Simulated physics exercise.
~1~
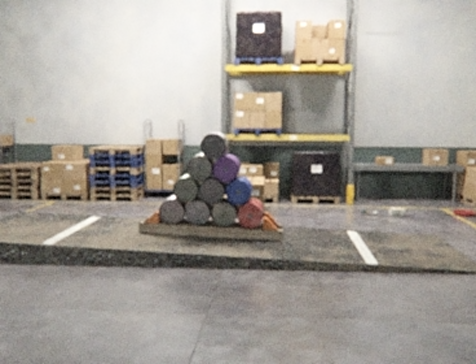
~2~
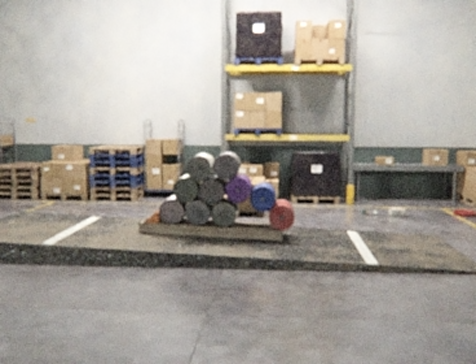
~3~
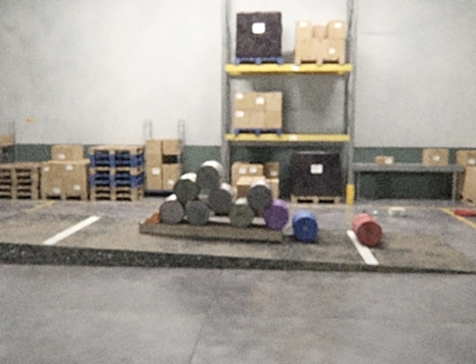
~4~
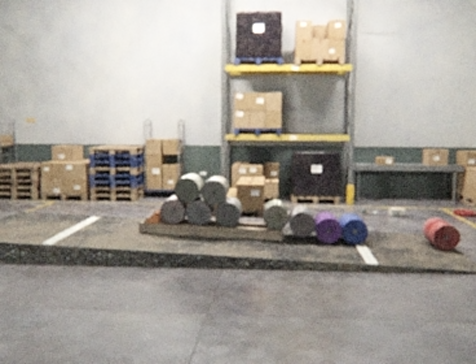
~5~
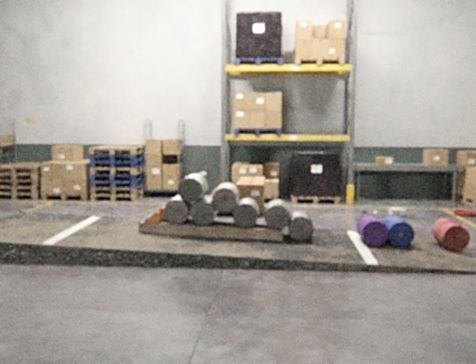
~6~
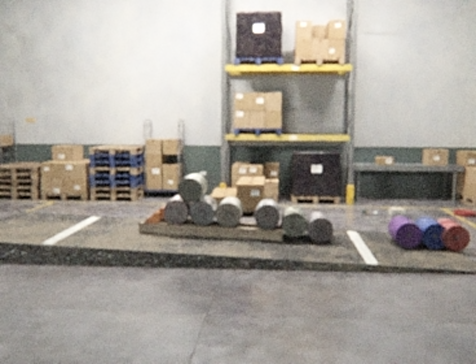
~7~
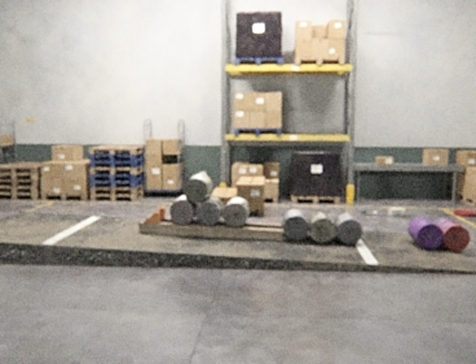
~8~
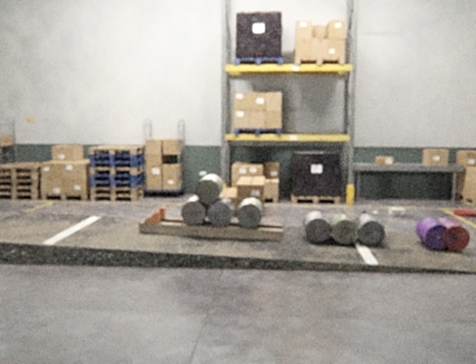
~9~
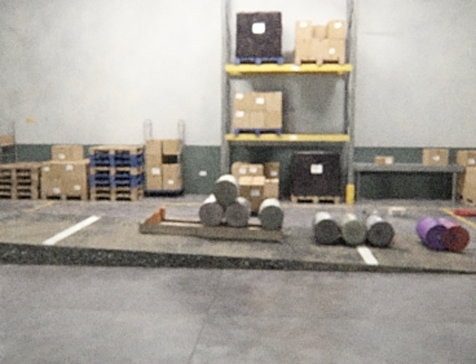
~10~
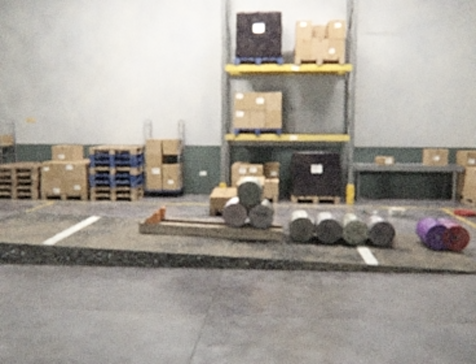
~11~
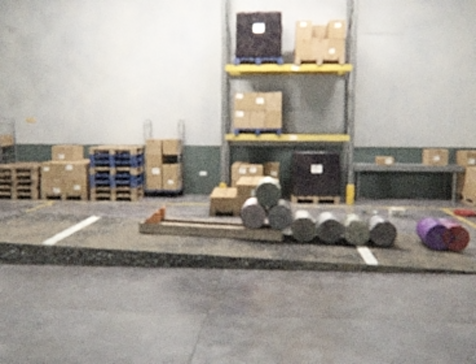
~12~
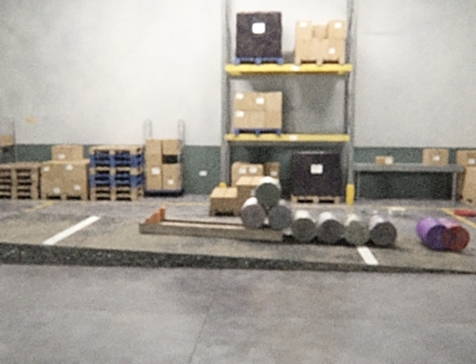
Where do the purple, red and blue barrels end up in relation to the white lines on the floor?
All three end up past the right white line. The purple and red barrels stay in view there, while the blue one rolls past the line between them before dropping out of sight.
